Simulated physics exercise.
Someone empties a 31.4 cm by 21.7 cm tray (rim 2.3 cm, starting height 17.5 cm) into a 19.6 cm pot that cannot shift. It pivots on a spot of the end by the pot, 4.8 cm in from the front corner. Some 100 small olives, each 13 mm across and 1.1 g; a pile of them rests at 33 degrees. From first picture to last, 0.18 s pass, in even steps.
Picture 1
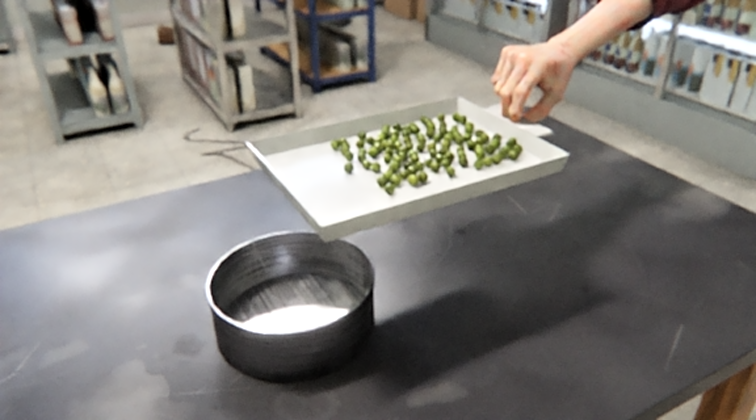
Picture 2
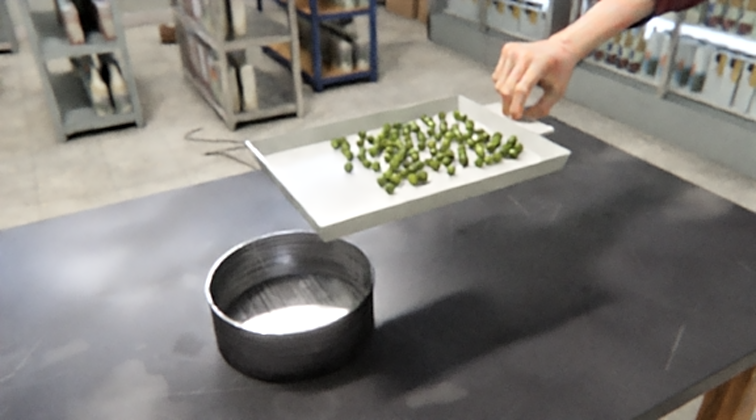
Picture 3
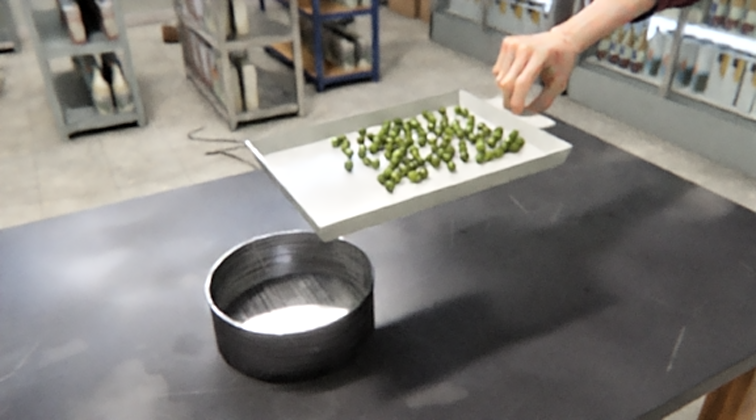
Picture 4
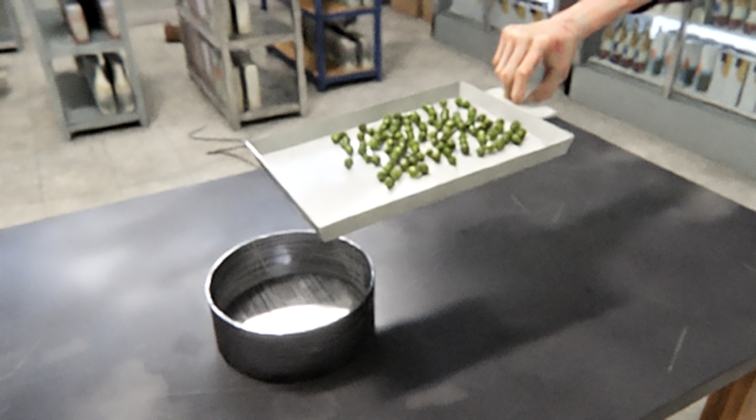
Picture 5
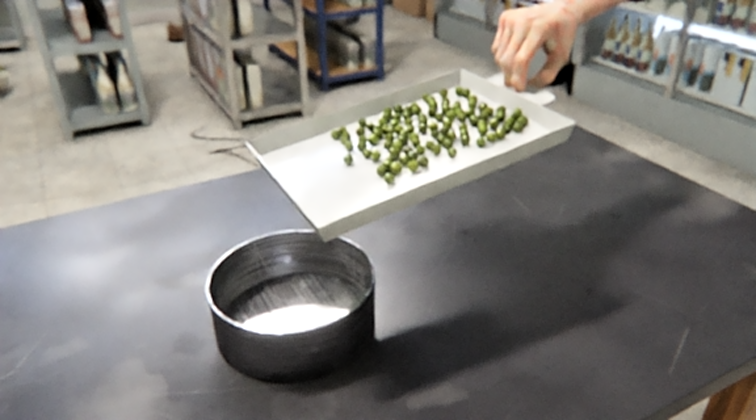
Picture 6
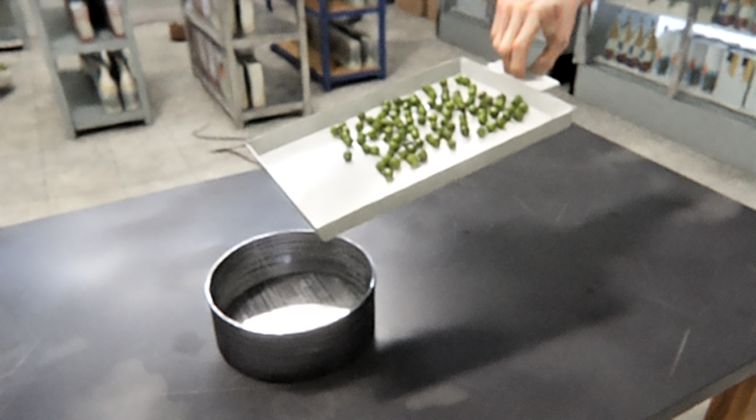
In a workshop, a hand gradually raises the right end of a white tray of small green olives above a dark pot.
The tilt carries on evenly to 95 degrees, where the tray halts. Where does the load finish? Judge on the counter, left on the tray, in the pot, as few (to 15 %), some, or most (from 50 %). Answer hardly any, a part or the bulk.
On the counter: A part; left on the tray: Hardly any; in the pot: The bulk.
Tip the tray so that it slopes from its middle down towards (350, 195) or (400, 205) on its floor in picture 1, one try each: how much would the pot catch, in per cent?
Some 50 and 15 per cent.
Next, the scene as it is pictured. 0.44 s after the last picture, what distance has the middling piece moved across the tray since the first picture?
Some 14 cm.
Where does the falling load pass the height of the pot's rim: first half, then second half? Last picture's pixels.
At about (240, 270), then at (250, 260).
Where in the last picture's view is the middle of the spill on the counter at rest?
Near (189, 293).
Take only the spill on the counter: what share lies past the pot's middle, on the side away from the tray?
Some 100 per cent.
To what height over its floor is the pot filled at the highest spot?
Some 2.5 cm.
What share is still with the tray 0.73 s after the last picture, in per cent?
About 80 per cent.
Then, 0.44 s after the last picture, tilt 51 degrees; the tray holds 100 %, the pot 0 %.
Then, 0.73 s after the last picture, tilt 78 degrees; the tray holds 80 %, the pot 10 %.
Then, 1.13 s after the last picture, tilt 95 degrees; the tray holds 35 %, the pot 35 %.
In the end, counter 30 %, tray 0 %, pot 70 %.
